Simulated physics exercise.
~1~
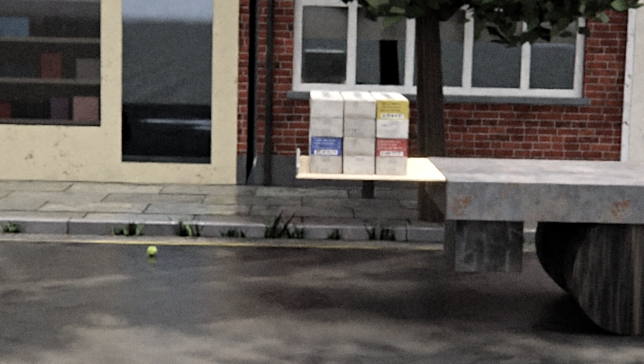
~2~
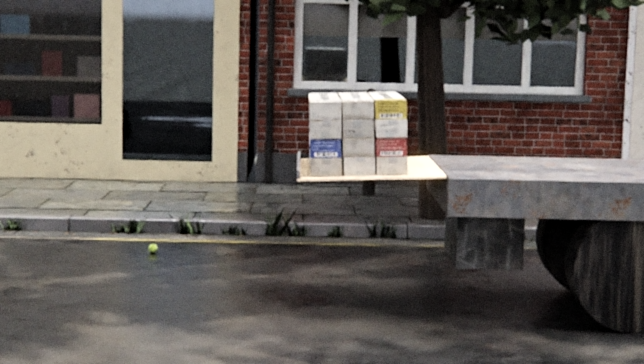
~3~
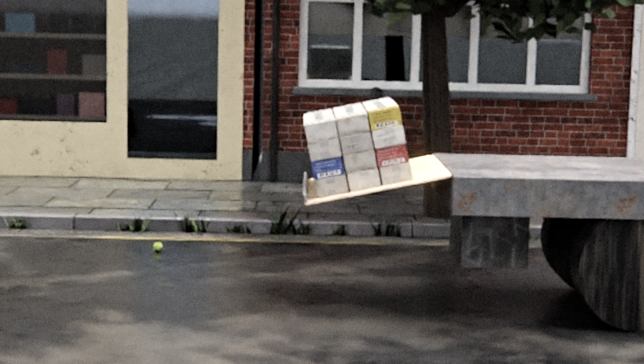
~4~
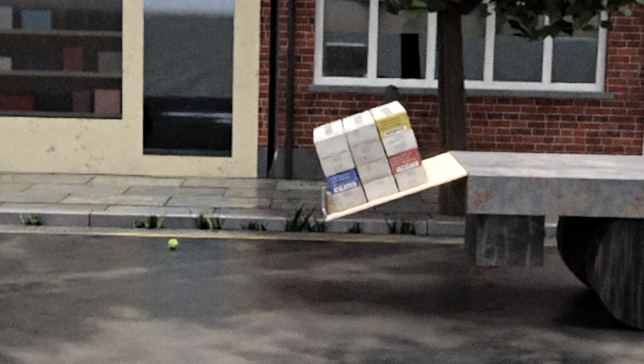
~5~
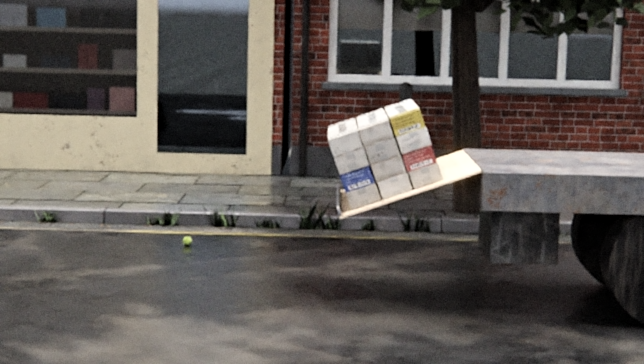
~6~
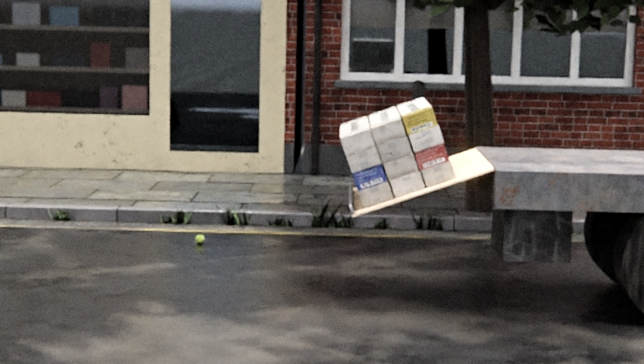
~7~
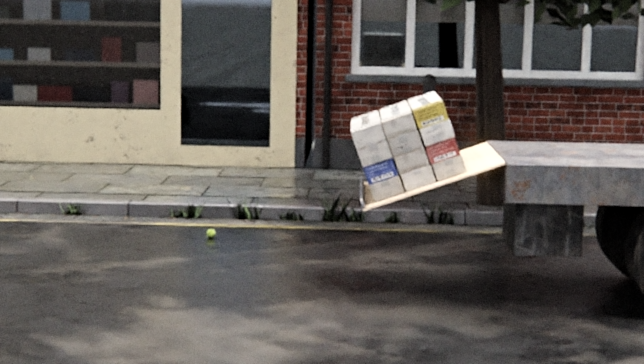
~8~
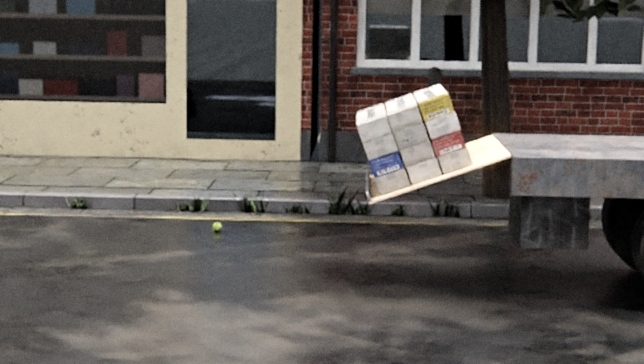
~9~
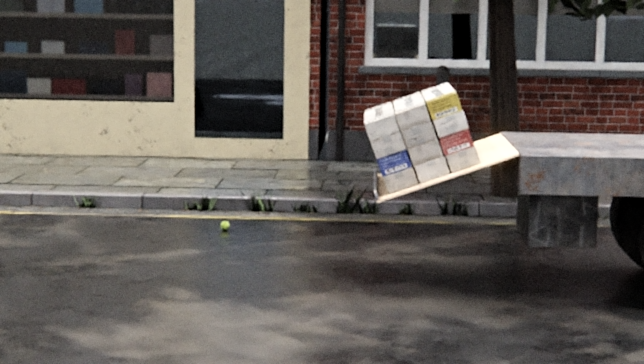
On a street in front of a brick building and a shop window, a flat-bed stands with a pale flap sticking out from its left end. White boxes are stacked on the flap, some with blue, red and yellow labels, and a small green ball lies on the road nearby. At first the flap is level, then its left end dips and the whole stack leans left with it. The tilting stops at a gentle slope, while the view pans slightly left. The boxes stay together on the sloping flap, with none fallen, the yellow-labelled one still aboard.
